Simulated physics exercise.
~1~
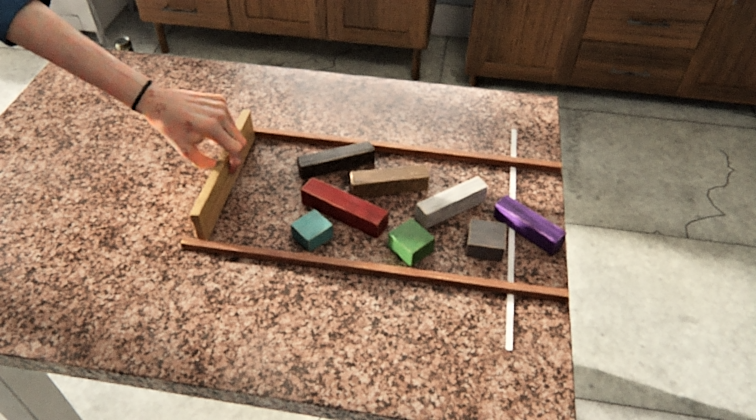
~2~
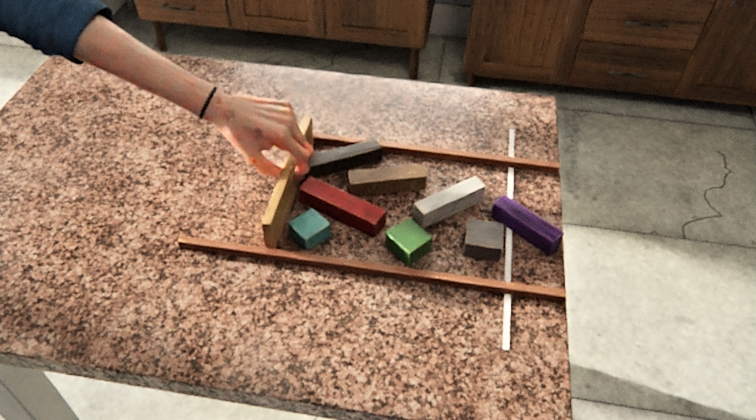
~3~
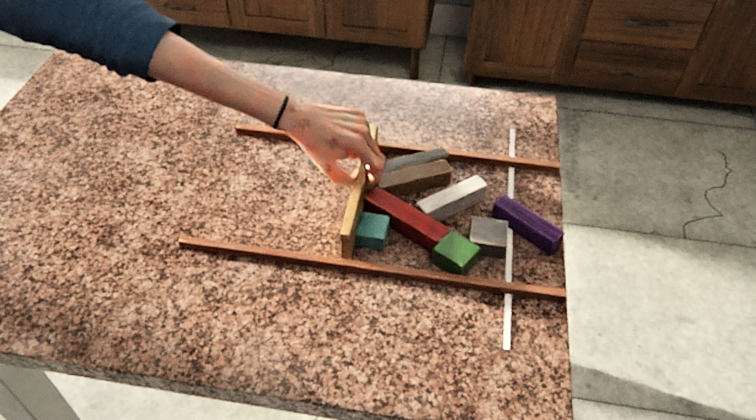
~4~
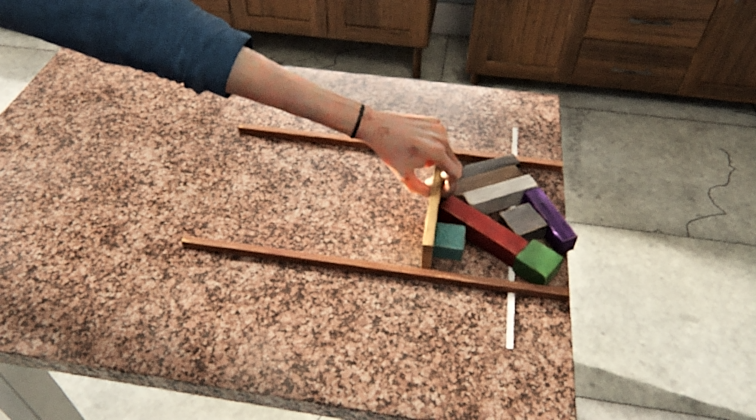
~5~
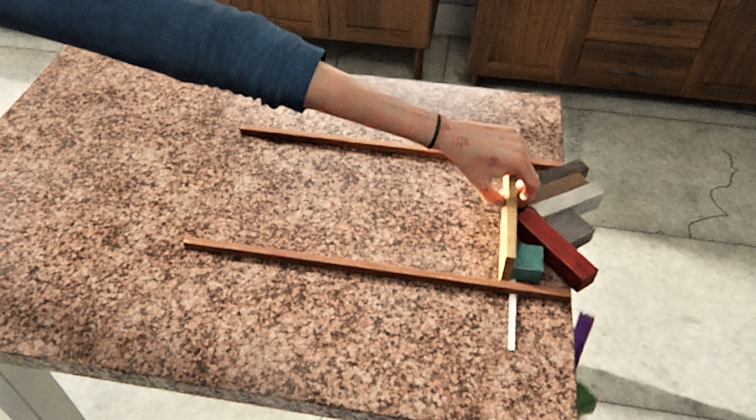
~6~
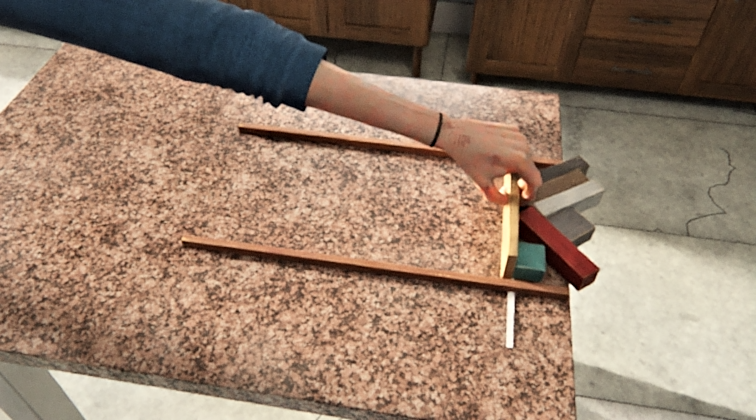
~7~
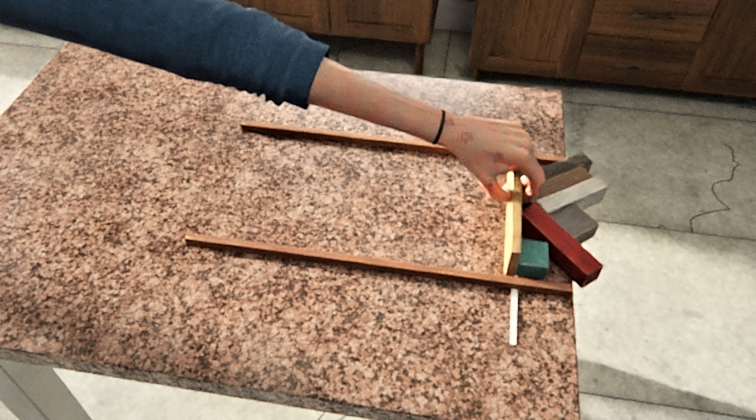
The footage shows a hand sliding an upright board rightward along a channel on a speckled tabletop, sweeping jumbled bars and blocks toward the edge. The purple bar and green block drop off, and the board stops at the pale strip with the remaining pieces bunched at the edge, some overhanging.
